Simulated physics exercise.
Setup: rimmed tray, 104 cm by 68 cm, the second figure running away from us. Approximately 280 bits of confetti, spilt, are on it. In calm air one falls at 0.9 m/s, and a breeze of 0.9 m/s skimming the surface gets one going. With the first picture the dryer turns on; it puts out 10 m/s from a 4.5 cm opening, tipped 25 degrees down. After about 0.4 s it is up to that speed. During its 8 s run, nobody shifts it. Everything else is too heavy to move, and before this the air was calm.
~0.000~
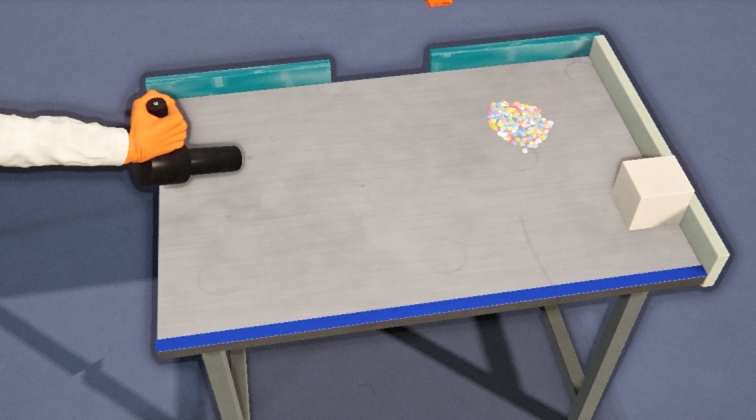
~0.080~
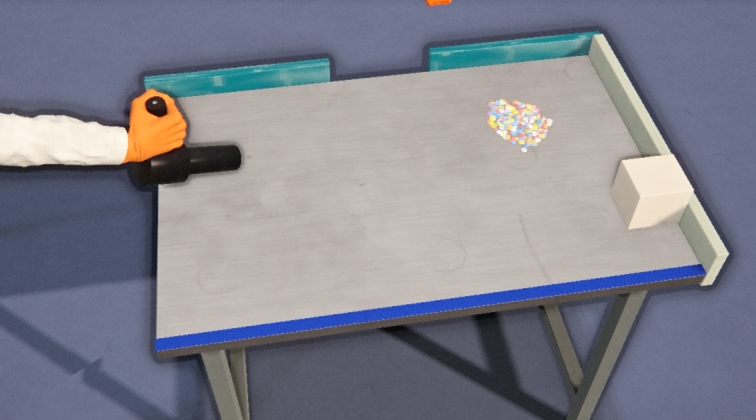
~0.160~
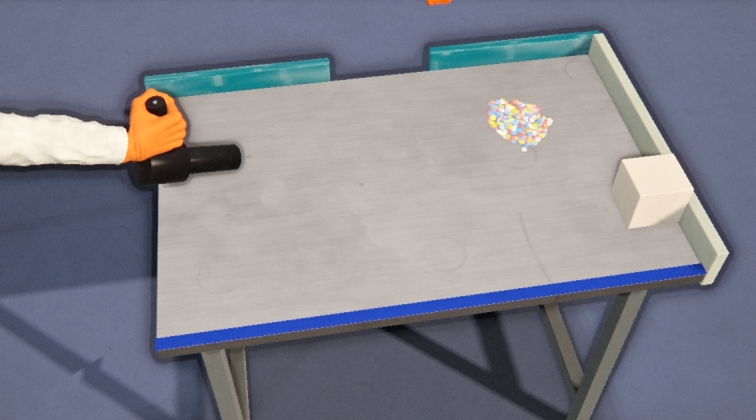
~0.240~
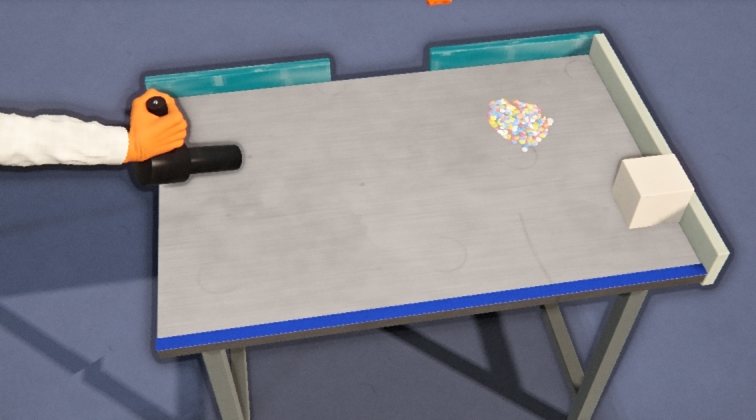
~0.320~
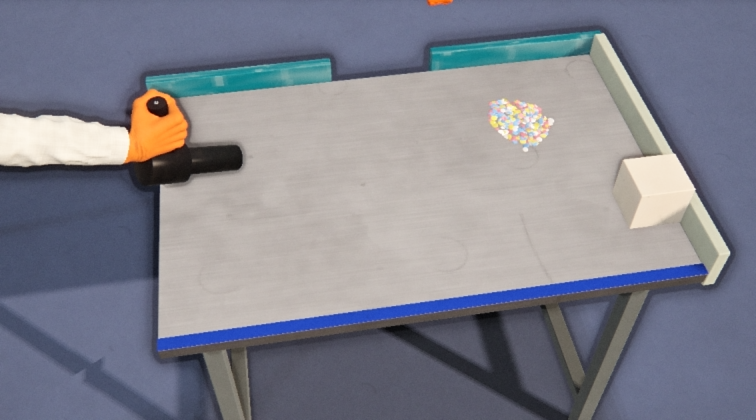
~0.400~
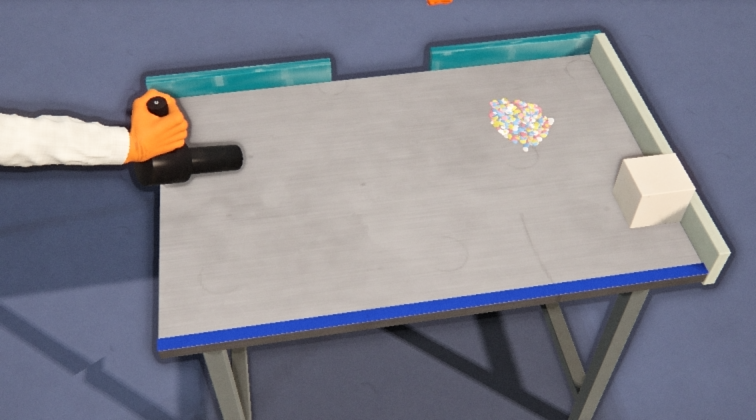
At the start, an orange-gloved hand at the left holds a black dryer over a grey tabletop, pointing it right, with a heap of colourful confetti near the far edge and a pale block at the right. Through to the end, the hand keeps still and the confetti stays heaped in place.
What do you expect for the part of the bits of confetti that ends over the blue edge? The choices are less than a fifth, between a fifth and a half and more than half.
I'd say that of the bits of confetti, the amount settling over the blue edge comes to a very small share.
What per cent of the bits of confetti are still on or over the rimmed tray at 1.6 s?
Around 100 in a hundred are still there.
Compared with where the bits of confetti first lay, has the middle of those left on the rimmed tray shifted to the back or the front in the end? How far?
I'd say backward, around 5 cm.
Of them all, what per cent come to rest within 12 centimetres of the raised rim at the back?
Share: Around 10 percent.
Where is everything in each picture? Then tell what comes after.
The middle of the bits of confetti is near (522, 123), none has stirred yet and the mouth of the dryer is at (236, 158), in the first frame.
The middle of the bits of confetti is near (521, 122), none has stirred yet and the blue edge is centred on (442, 311), in the second frame.
The middle of the bits of confetti is near (521, 121), none has stirred yet and the top of a block is at (657, 174), in the third frame.
The middle of the bits of confetti is near (521, 121) and none has stirred yet, in the fourth frame.
The middle of the bits of confetti is near (522, 121) and none has stirred yet, in the fifth frame.
The middle of the bits of confetti is near (522, 121) and none has stirred yet, in the sixth frame.
After 1.6 s, 49 % are on the move or not yet settled, 0 % are over the blue edge; the middle of those still in play is near (613, 94).
After 2.6 s, 43 % are on the move or not yet settled, 0 % are over the blue edge; the middle of those still in play is near (614, 94).
After 4.4 s, 35 % are on the move or not yet settled, 0 % are over the blue edge; the middle of those still in play is near (615, 96).
After 8.0 s, at the end, 0 % are over the blue edge; the middle of those still in play is near (615, 97).
